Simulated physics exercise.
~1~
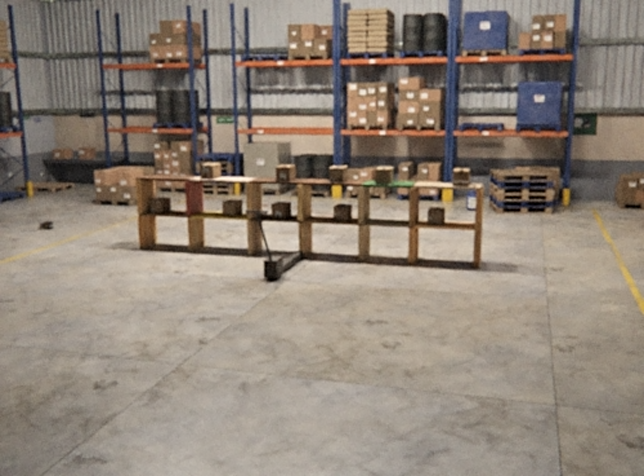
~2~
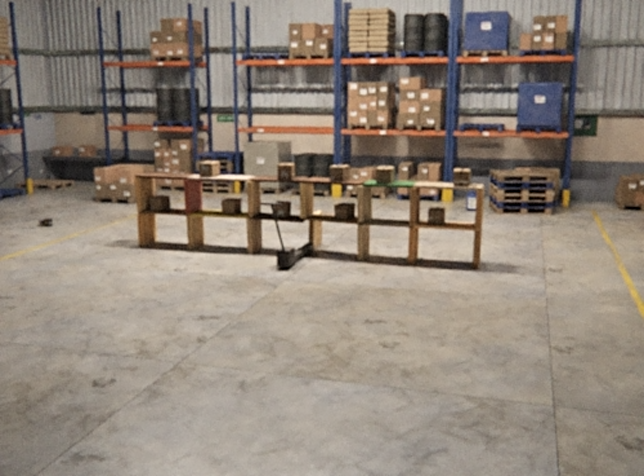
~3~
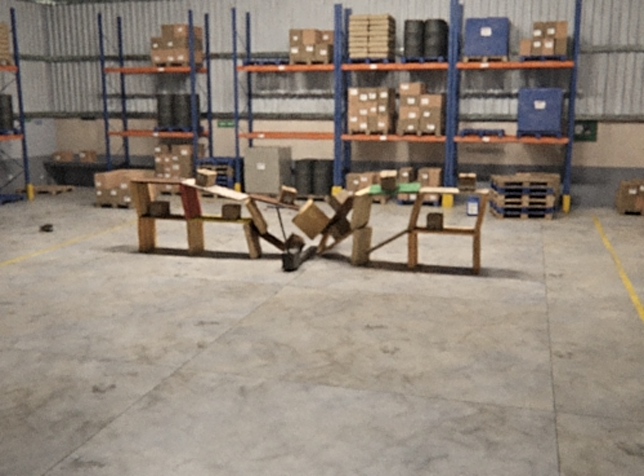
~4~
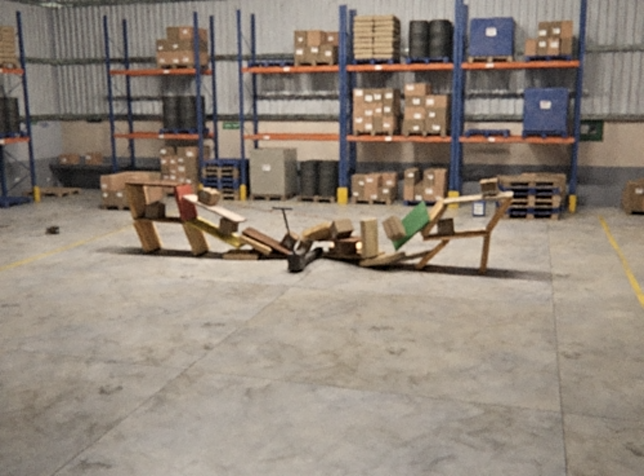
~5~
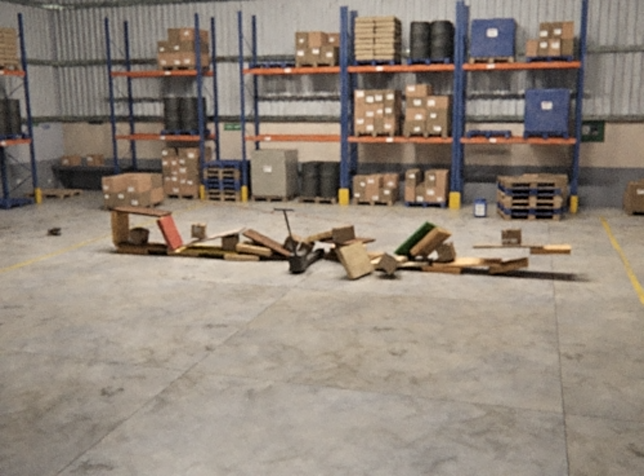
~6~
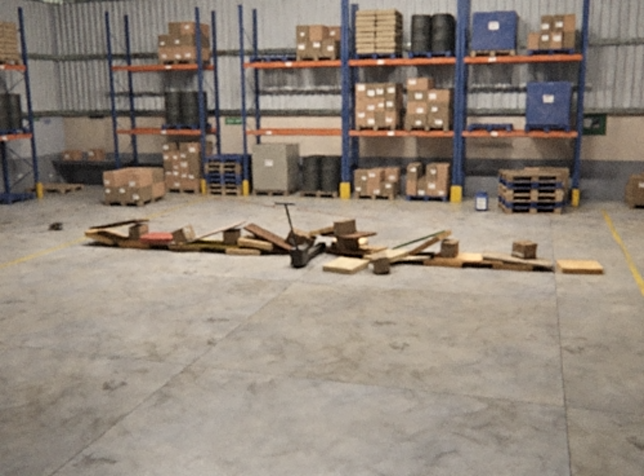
A low jack slides into a two-tier timber structure, which collapses flat across the warehouse floor.
